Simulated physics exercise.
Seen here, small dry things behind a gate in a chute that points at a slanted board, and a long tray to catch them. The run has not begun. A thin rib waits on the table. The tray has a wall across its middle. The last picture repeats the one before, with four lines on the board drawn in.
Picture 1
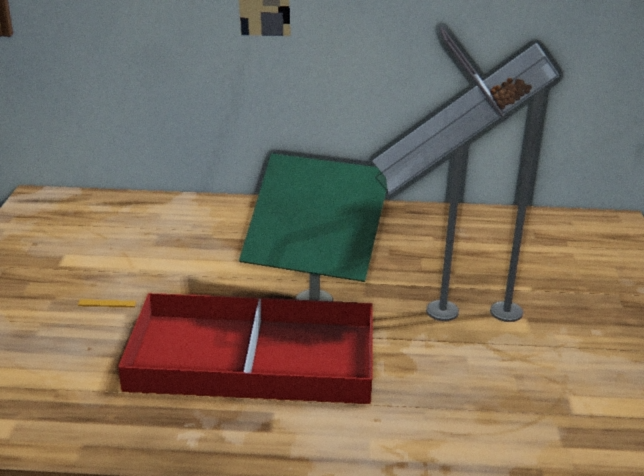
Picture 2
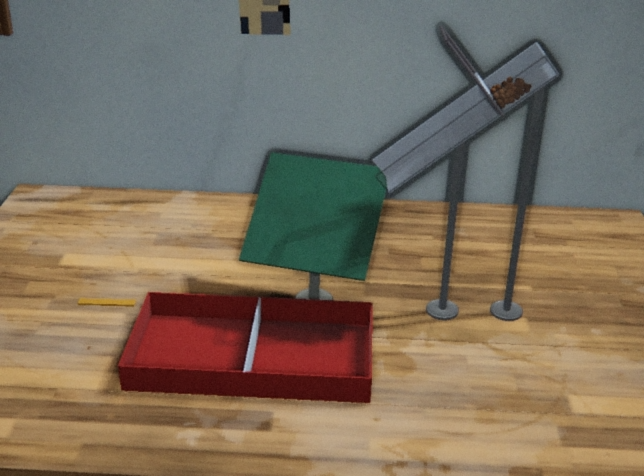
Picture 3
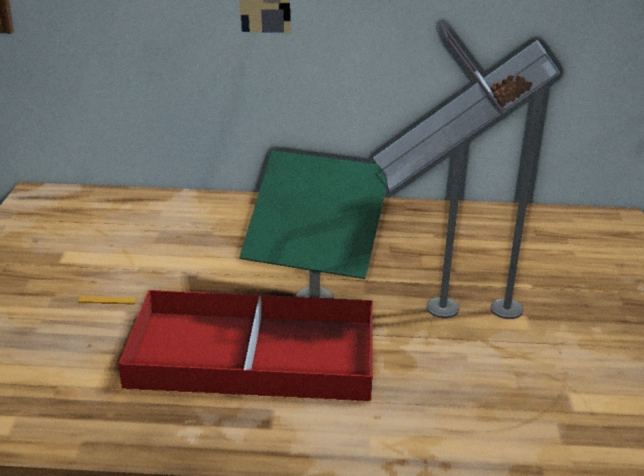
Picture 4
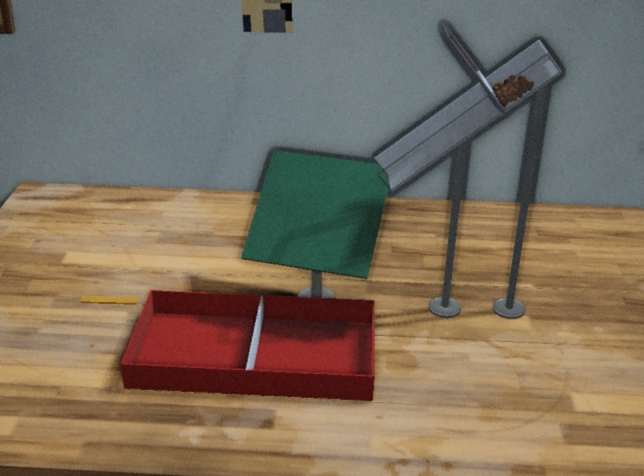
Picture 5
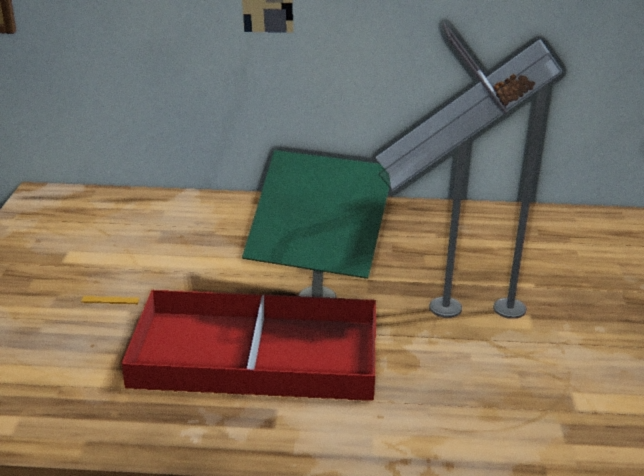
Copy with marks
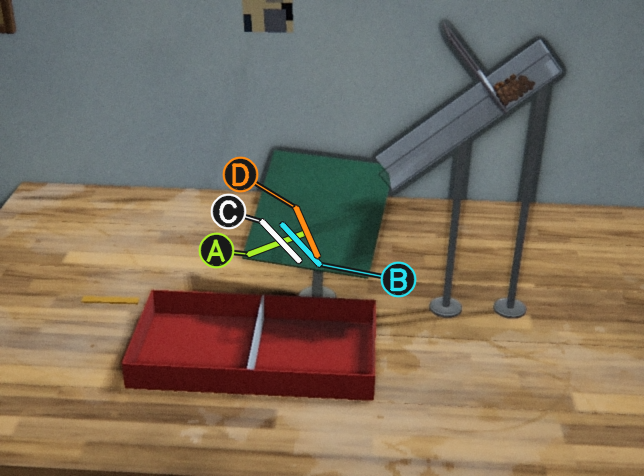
Nothing moves as brown bits sit behind a gate in a chute above a green board.
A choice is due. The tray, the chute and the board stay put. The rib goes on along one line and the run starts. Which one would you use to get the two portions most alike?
It is A.
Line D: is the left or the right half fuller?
Right.
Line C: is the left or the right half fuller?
The right half.
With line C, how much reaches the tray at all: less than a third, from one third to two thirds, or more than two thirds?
More than two thirds.
On the marked copy, line A from (305, 233) to (249, 254); line B from (282, 224) to (319, 264); line C from (262, 221) to (298, 260); line D from (296, 208) to (317, 255).
If A is chosen, of what is caught, roughly two thirds in the left half, roughly a third in the right.
If B is chosen, of what is caught, about a tenth in the left half, the larger part in the right.
If C is chosen, of what is caught, about a tenth in the left half, the larger part in the right.
If D is chosen, of what is caught, about a tenth in the left half, the larger part in the right.
